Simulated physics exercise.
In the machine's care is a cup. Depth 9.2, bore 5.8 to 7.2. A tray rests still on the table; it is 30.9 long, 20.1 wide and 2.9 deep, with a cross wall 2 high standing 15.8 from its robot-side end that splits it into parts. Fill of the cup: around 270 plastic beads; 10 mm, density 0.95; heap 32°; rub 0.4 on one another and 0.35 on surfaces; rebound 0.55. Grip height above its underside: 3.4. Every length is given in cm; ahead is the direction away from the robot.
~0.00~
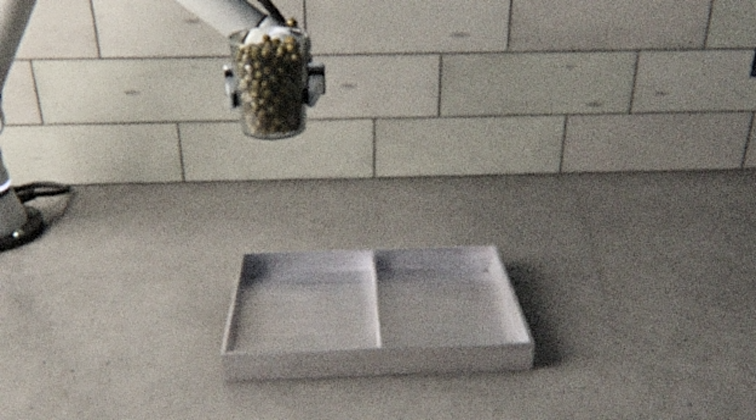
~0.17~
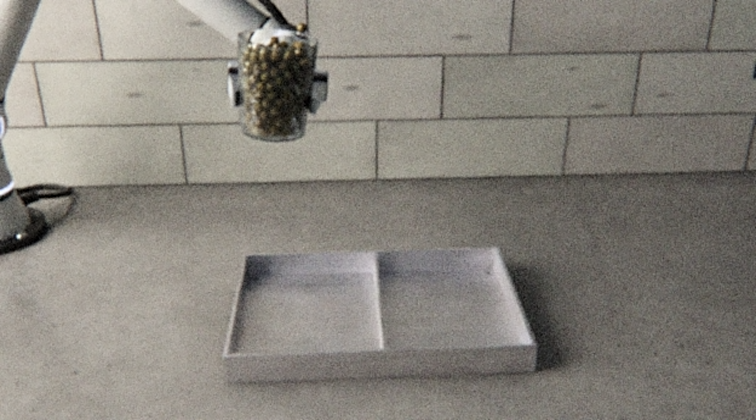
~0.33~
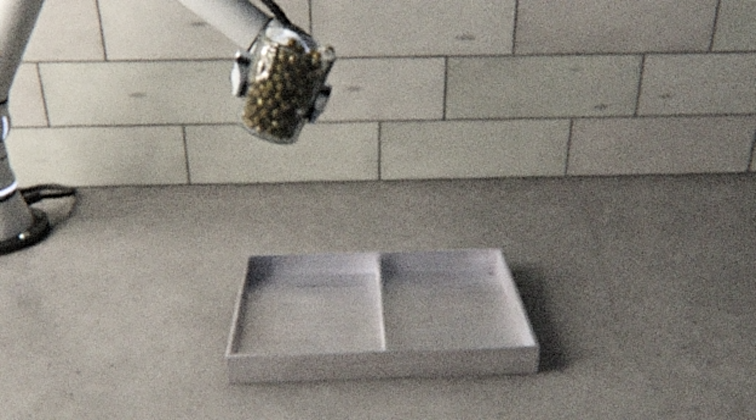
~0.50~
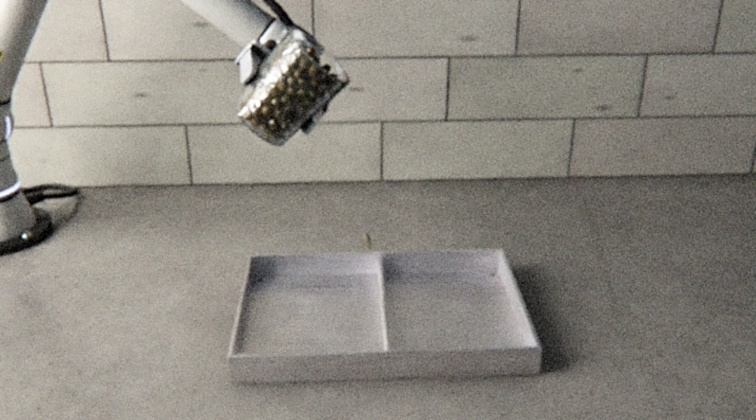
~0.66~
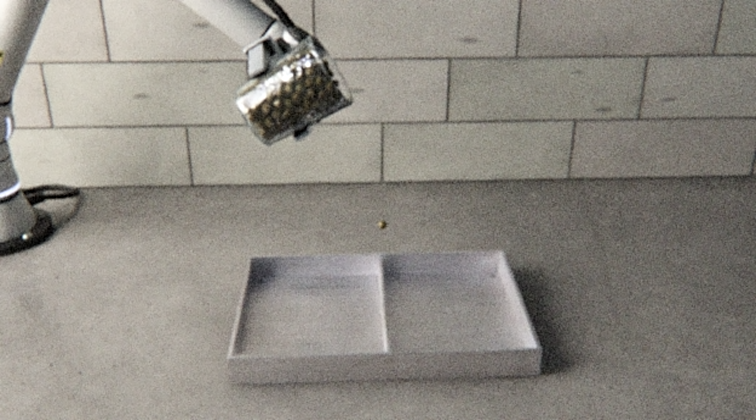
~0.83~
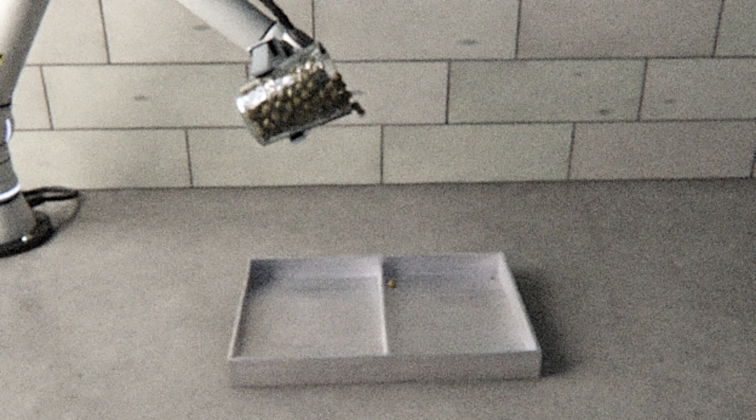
A robot arm tilted a clear cup packed with small brownish beads over to the right above a divided tray, and a single bead dropped out into the tray's right part.
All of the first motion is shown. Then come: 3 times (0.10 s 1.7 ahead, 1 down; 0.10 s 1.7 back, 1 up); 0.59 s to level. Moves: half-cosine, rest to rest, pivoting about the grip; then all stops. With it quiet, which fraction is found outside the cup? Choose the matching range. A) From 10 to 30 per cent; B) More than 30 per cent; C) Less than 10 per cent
The answer is A.
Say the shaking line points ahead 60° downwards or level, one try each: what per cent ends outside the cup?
You'd get about 10 per cent with the first setting and about 30 per cent with the second.
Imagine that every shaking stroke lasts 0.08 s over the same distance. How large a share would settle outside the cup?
It would be some 25 %.
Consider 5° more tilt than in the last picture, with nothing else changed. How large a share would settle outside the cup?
In that case roughly 25 per cent.
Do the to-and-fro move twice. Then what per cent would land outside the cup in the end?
Result: Approximately 15 per cent.
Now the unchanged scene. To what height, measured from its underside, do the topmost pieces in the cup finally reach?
About 9.0 cm.
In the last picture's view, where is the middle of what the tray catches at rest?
(422, 315).
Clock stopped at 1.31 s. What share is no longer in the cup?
By then near 15 % is out.
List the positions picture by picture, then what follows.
The first frame shows cup middle at (272, 85), level; upper third of the load around (271, 59), from x 240 to 300, top at y 25; 273 in the cup.
The second frame shows cup middle at (276, 88), tilted 6° forward; upper third of the load around (277, 61), from x 245 to 305, top at y 30.
The third frame shows cup middle at (282, 89), tilted 22° forward; upper third of the load around (286, 63), from x 245 to 330, top at y 45; 272 in the cup, 1 in flight or on a rim.
The fourth frame shows cup middle at (288, 91), tilted 43° forward; upper third of the load around (295, 71), from x 245 to 365, top at y 45; 272 in the cup, 1 in flight or on a rim.
The fifth frame shows cup middle at (291, 95), tilted 59° forward; upper third of the load around (301, 77), from x 245 to 385, top at y 55; 272 in the cup, 1 in flight or on a rim.
The sixth frame shows cup middle at (291, 98), tilted 65° forward; upper third of the load around (299, 84), from x 245 to 390, top at y 60; 271 in the cup, 1 in the far-side part, 1 in flight or on a rim.
By 1.31 s, tilted 65° forward, highest piece 28 above the table; 234 in the cup, 15 in the far-side part, 3 in the robot-side part, 21 in flight or on a rim.
By 1.78 s, tilted 23° forward, highest piece 31 above the table; 220 in the cup, 38 in the far-side part, 12 in the robot-side part, 1 on the table or floor, 2 in flight or on a rim.
By 2.22 s, level, highest piece 32 above the table; 220 in the cup, 40 in the far-side part, 12 in the robot-side part, 1 on the table or floor.
By 3.27 s, level, highest piece 32 above the table; 220 in the cup, 40 in the far-side part, 12 in the robot-side part, 1 on the table or floor.
Final count, 220 in the cup, 40 in the far-side part, 12 in the robot-side part, 1 on the table or floor. That is 19 % outside the cup.
